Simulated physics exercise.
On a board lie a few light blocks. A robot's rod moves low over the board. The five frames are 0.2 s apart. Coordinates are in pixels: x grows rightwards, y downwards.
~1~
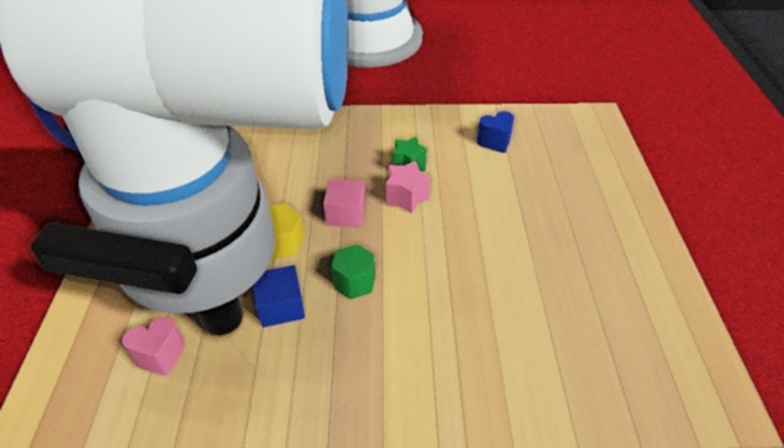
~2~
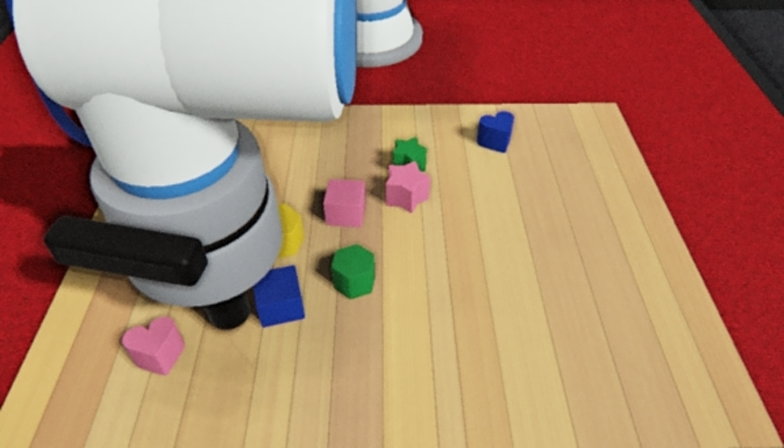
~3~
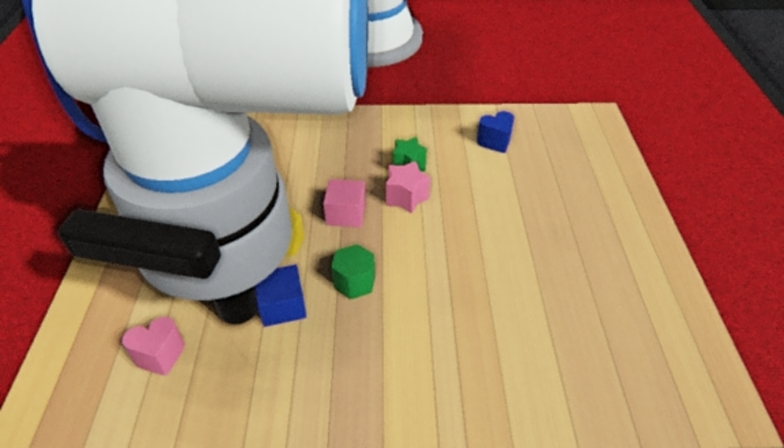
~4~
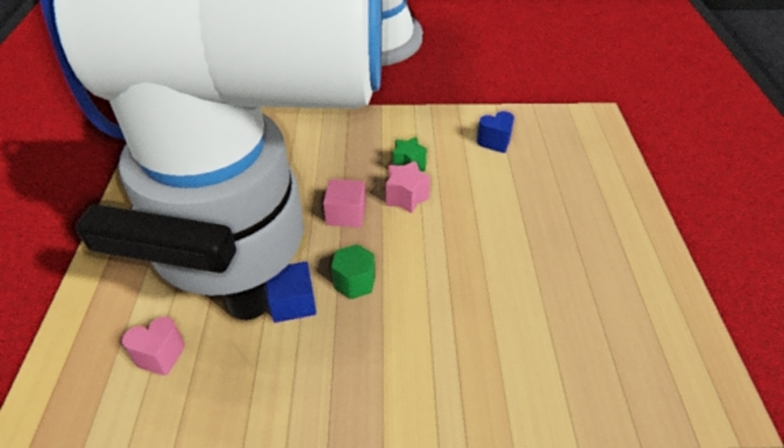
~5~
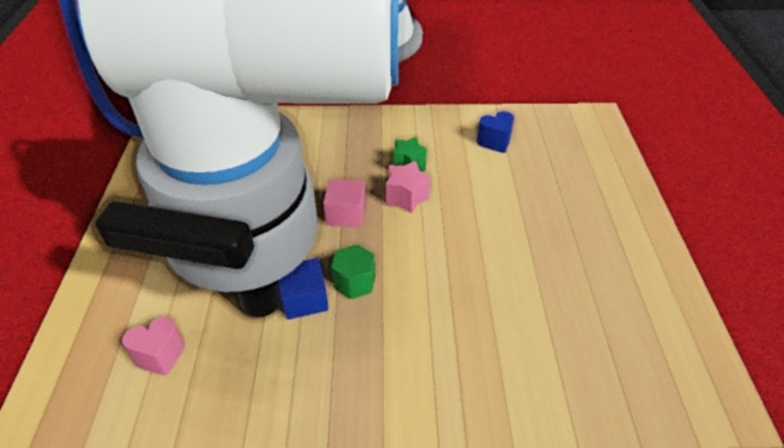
A robot arm moves its dark rod slowly rightward, low over a wooden board scattered with small colored blocks, closing in on a blue block. The rod meets the blue block and pushes it right, up close beside the green six-sided block, while the arm covers the yellow block from view.
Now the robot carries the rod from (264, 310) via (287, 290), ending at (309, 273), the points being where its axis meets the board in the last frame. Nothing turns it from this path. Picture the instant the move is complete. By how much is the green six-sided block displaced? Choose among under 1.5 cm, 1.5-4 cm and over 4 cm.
1.5 to 4 cm.
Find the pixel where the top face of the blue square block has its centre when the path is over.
About (344, 260).
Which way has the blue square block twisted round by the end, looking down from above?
Seen from overhead, it turns clockwise.
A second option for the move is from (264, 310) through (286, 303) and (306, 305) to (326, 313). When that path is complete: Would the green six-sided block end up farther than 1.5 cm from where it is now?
My answer is yes.
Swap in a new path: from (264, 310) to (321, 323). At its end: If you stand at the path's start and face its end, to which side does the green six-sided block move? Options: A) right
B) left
B.
The first path, step by step. Halfway along, rod (286, 283); blue square block (325, 266), turned 20° clockwise; green six-sided block (369, 257).
At the end, rod (308, 266); yellow six-sided block unmoved; blue square block (344, 260), turned 30° clockwise; green six-sided block (388, 257).
